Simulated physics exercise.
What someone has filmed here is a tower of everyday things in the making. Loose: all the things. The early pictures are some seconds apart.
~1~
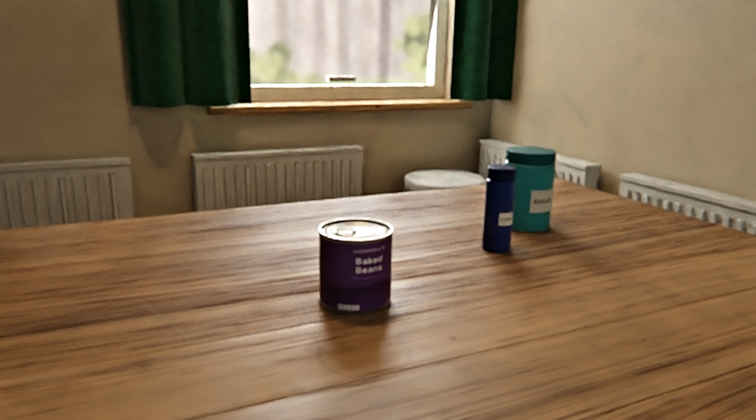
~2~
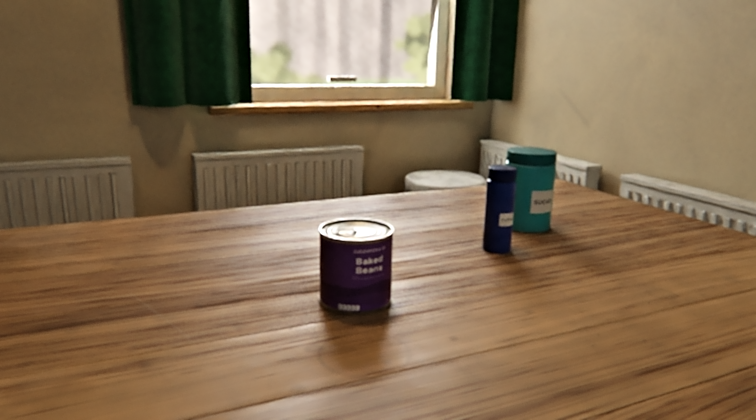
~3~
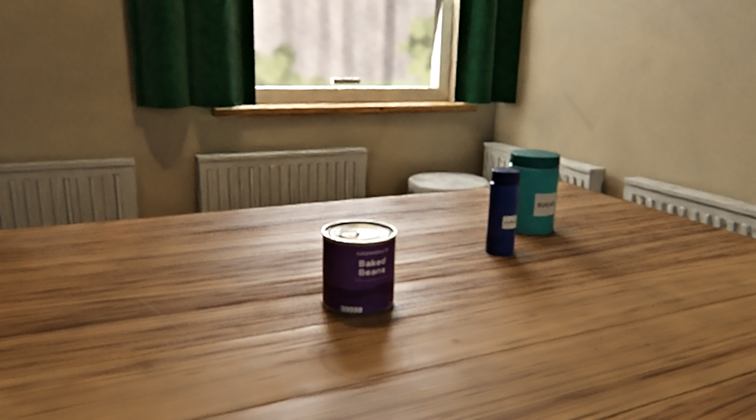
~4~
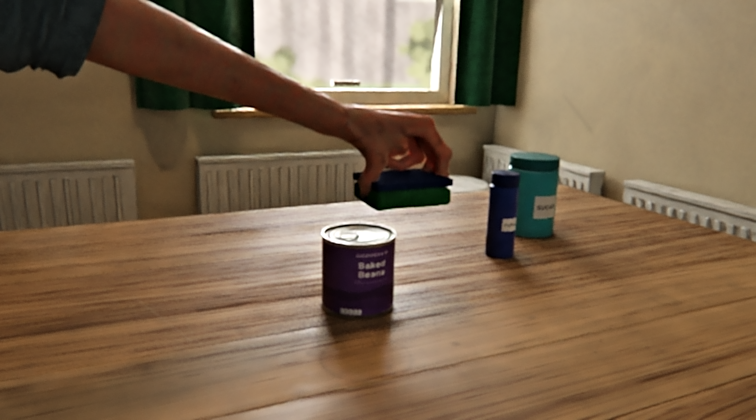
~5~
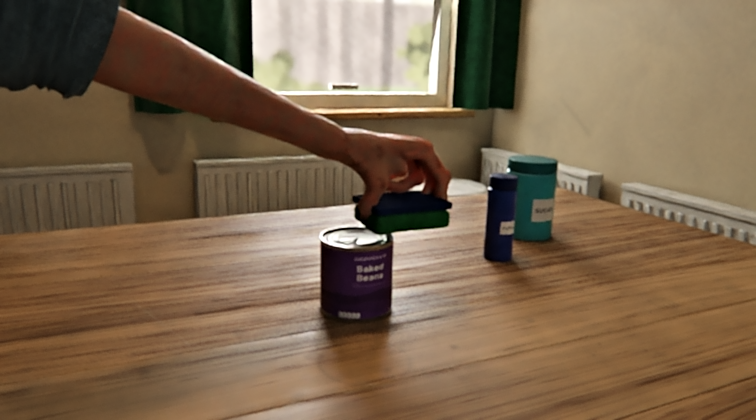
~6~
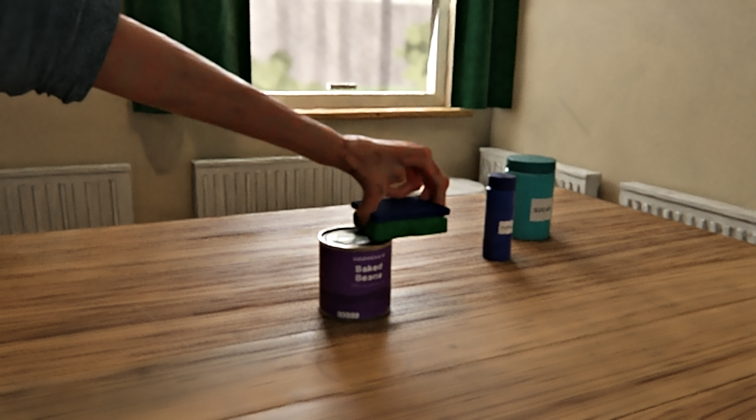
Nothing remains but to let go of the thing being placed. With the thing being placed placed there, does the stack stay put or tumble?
It tumbles.
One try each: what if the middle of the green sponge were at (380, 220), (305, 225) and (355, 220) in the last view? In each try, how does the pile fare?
Try 1: Stable. Try 2: Falls over. Try 3: Stable.
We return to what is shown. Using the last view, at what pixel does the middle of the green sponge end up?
The object winds up at approximately (408, 264).
Then, 0.20 s past the last view, green sponge rocked 62° from its first pose near (408, 238).
Then, 0.40 s past the last view, green sponge now fallen.
Then, 1.00 s past the last view, nothing new.
Then, 2.30 s past the last view, green sponge resting near (408, 264).
Finally, fallen, green sponge; the other 3 still in place. Final places as the last picture's camera would see them, green sponge near (408, 264). The pile comes apart.
